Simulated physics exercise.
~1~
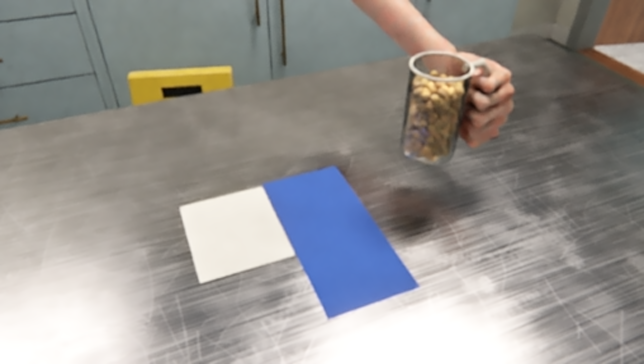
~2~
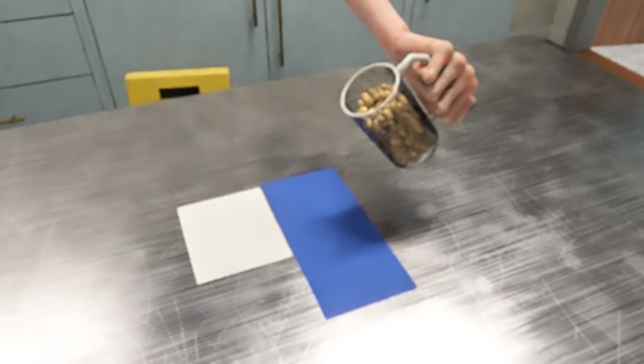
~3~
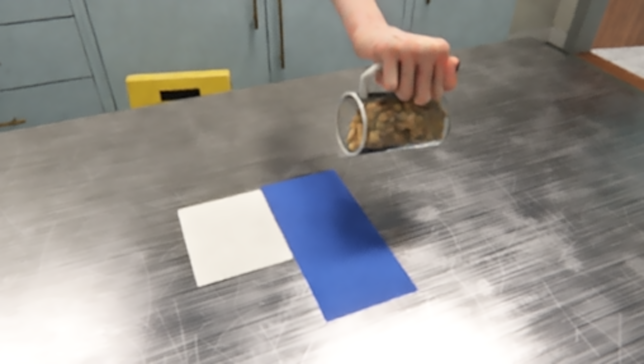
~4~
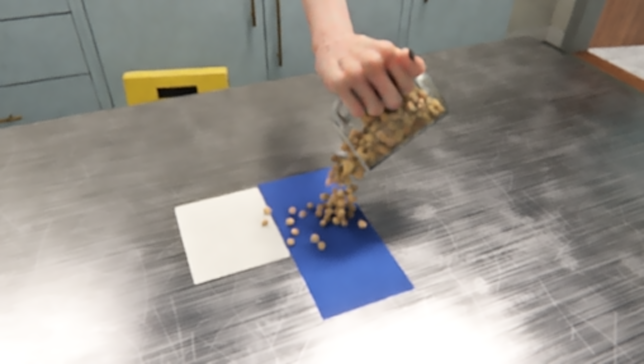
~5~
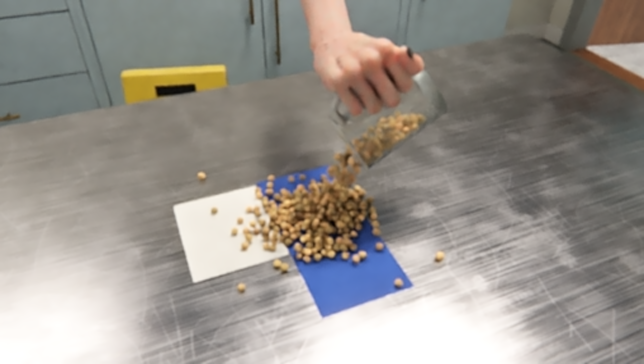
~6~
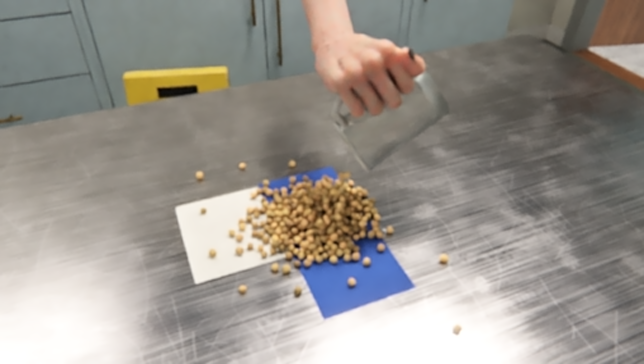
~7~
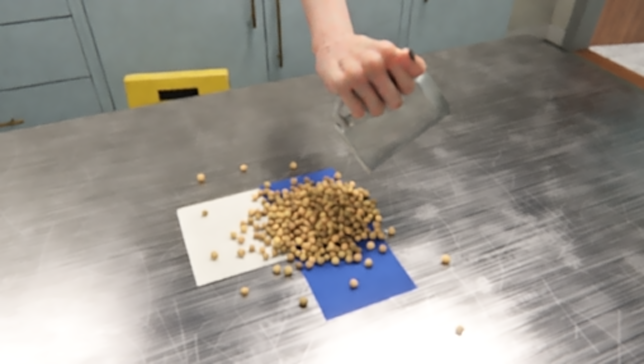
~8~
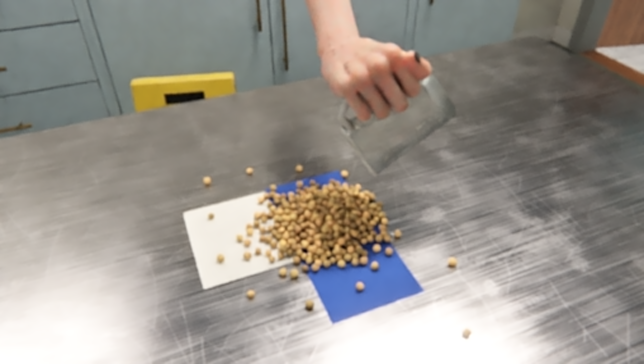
A hand holds a clear cup of dried chickpeas above a grey metallic table, seen from above at an angle by a slightly swaying camera. A white mat lies beside a larger blue mat on its right, with a yellow object at the far edge and blue-grey cabinets behind. The hand moves left, tipping the cup onto its side and then further until chickpeas pour out. They pile up mostly on the blue mat and spread onto the white one, while a few scatter across the bare table. The hand finally holds the emptied cup tilted above the still heap.
